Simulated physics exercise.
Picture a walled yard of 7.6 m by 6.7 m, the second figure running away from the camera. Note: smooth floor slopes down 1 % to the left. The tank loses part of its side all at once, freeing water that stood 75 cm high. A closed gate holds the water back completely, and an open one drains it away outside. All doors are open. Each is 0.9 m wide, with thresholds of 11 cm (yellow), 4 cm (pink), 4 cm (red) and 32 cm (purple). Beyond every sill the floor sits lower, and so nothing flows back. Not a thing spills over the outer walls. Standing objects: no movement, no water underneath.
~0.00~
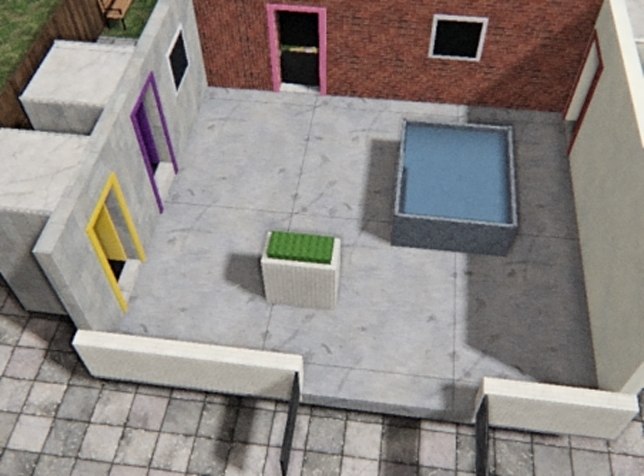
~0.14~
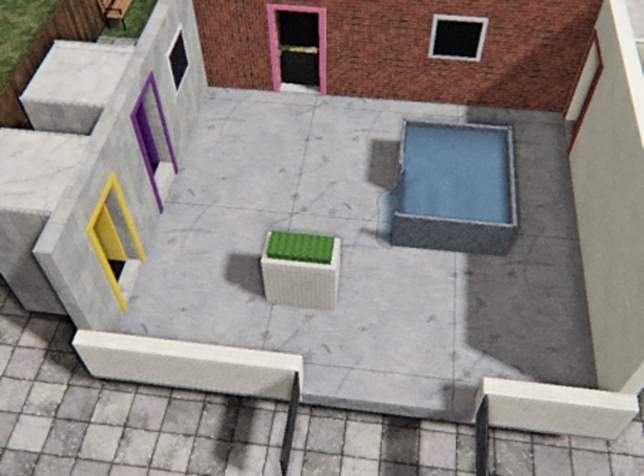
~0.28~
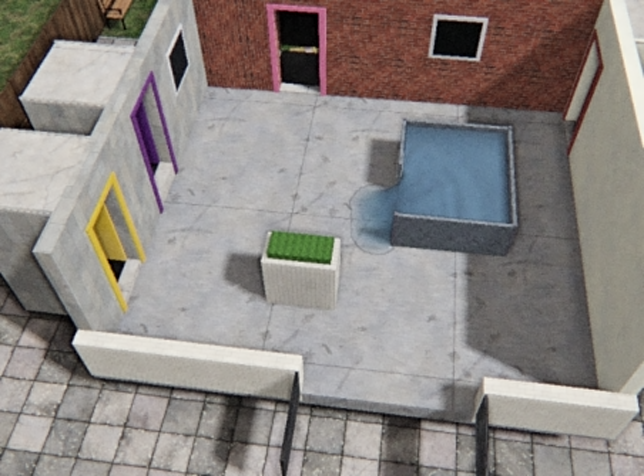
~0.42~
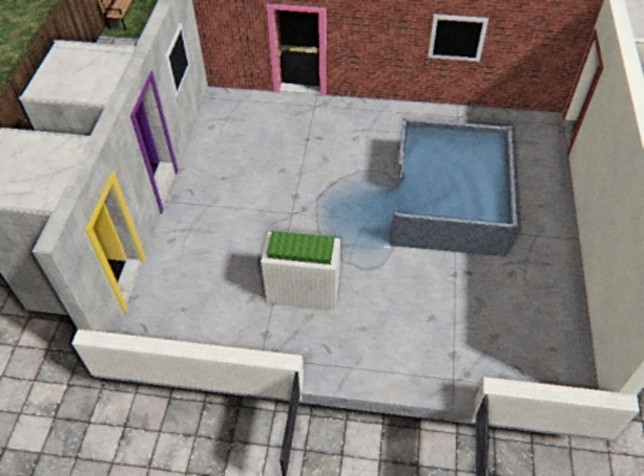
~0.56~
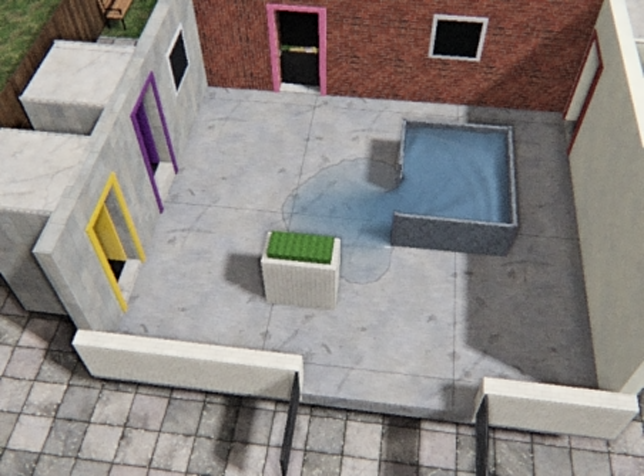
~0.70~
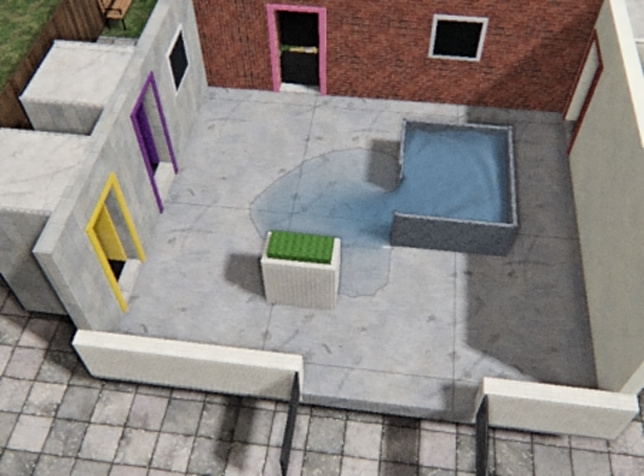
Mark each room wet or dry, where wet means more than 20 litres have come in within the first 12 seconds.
Yellow door - wet, pink door - wet, red door - wet, purple door - dry.
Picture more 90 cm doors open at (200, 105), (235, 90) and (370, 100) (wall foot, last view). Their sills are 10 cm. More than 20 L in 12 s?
So, in the order given, it's beyond the mark, then beyond the mark, then shy of the mark.
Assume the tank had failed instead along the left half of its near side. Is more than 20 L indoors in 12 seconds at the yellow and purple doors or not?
At yellow the amount is beneath the mark, while at purple it is beneath the mark.
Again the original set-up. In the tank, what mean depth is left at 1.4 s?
It averages close to 50 cm.
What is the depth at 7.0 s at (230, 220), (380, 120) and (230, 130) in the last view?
Spot one 8 cm, spot two 4 cm, spot three 13 cm.
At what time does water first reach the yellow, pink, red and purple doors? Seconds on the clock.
Times: Yellow 1.6 seconds, pink 2.4 seconds, red 7.5 seconds, purple 1.2 seconds.
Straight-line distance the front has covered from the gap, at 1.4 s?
Roughly 4.4 m.
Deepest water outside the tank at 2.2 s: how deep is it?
About 44 cm.
After 1.4 s water covers 30 % of the floor and is deepest (40 cm) near (385, 223); yellow door not reached, pink door not reached, red door not reached, purple door 22 cm at the sill, 0 L in.
After 2.2 s water covers 40 % of the floor and is deepest (44 cm) near (152, 240); yellow door 26 cm at the sill, 26 L in, pink door not reached, red door not reached, purple door 29 cm at the sill, 0 L in.
After 3.5 s water covers 45 % of the floor and is deepest (31 cm) near (109, 356); yellow door 18 cm at the sill, 92 L in, pink door 4 cm at the sill, 0 L in, red door not reached, purple door 21 cm at the sill, 0 L in.
After 7.0 s water covers 80 % of the floor and is deepest (18 cm) near (109, 356); yellow door 13 cm at the sill, 130 L in, pink door 9 cm at the sill, 31 L in, red door not reached, purple door 12 cm at the sill, 0 L in.
After 12.0 s water covers 100 % of the floor and is deepest (13 cm) near (109, 356); yellow door 11 cm at the sill, 135 L in, pink door 6 cm at the sill, 64 L in, red door 6 cm at the sill, 48 L in, purple door 9 cm at the sill, 0 L in.
